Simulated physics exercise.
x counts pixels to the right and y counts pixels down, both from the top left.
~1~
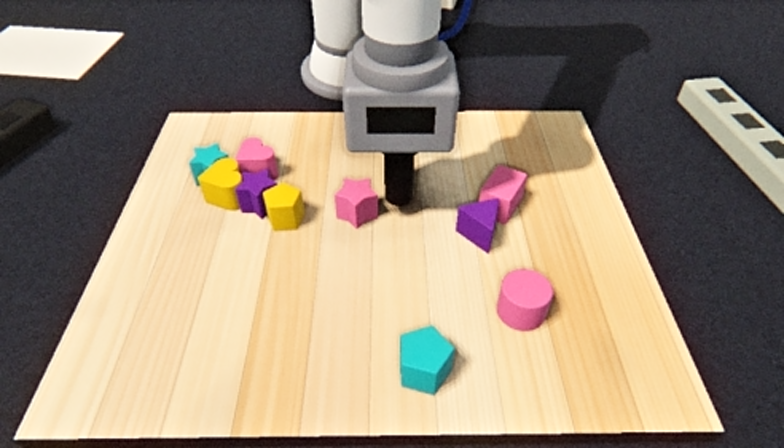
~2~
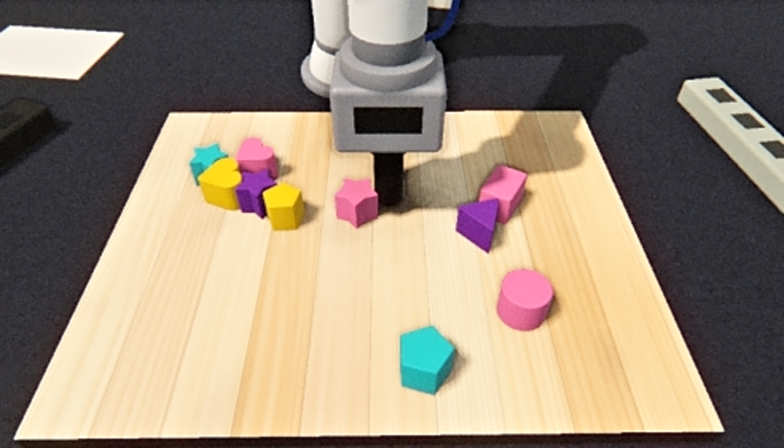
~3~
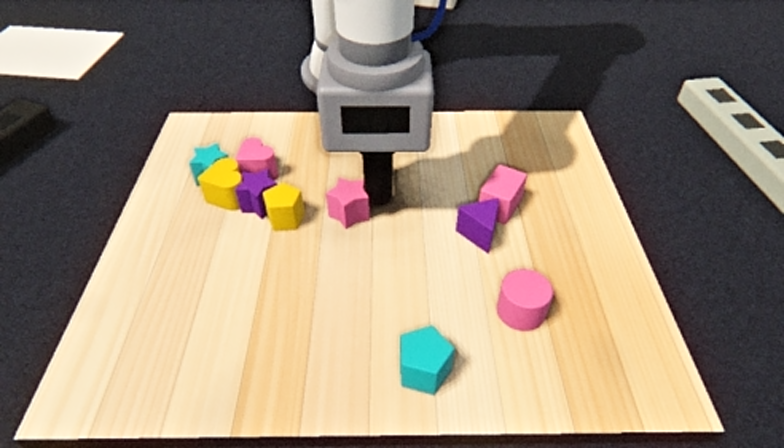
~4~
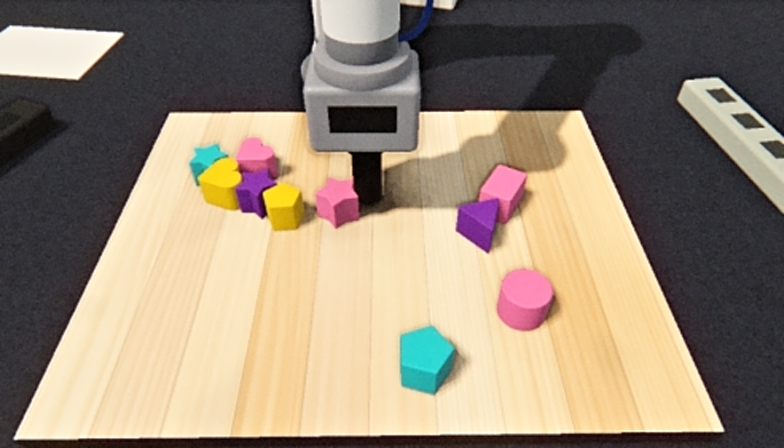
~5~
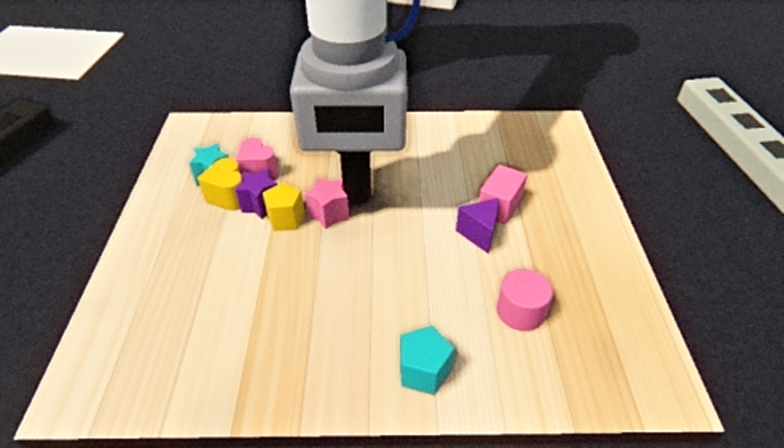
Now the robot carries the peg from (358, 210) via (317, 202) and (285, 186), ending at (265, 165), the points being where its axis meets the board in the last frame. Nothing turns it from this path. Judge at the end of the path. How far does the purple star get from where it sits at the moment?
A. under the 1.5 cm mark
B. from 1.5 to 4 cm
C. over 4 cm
Answer: A.
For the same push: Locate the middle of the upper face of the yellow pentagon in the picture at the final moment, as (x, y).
My best guess is (259, 207).
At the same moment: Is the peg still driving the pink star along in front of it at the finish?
The answer is no.
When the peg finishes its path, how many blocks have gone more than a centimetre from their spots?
The push will move three blocks or more.
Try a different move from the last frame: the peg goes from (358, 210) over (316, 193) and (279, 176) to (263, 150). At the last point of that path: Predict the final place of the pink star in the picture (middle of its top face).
The answer is (306, 189).
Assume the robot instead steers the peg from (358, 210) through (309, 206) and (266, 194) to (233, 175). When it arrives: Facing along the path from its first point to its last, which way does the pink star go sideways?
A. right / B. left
B - left.
On the path given first. One third of the way, peg at (315, 188); purple star at (251, 183), turned 15° clockwise; yellow pentagon at (263, 204), turned 20° clockwise; pink star at (298, 196), turned 55° anticlockwise.
Two thirds of the way, peg at (282, 172); purple star at (251, 183), turned 15° clockwise; yellow pentagon at (259, 207), turned 20° clockwise; pink star at (295, 195), turned 65° anticlockwise.
At the end, peg at (262, 151); pink heart-shaped block at (228, 139), turned 50° anticlockwise; purple star at (251, 183), turned 15° clockwise; yellow pentagon at (259, 207), turned 20° clockwise; pink star at (295, 195), turned 65° anticlockwise.
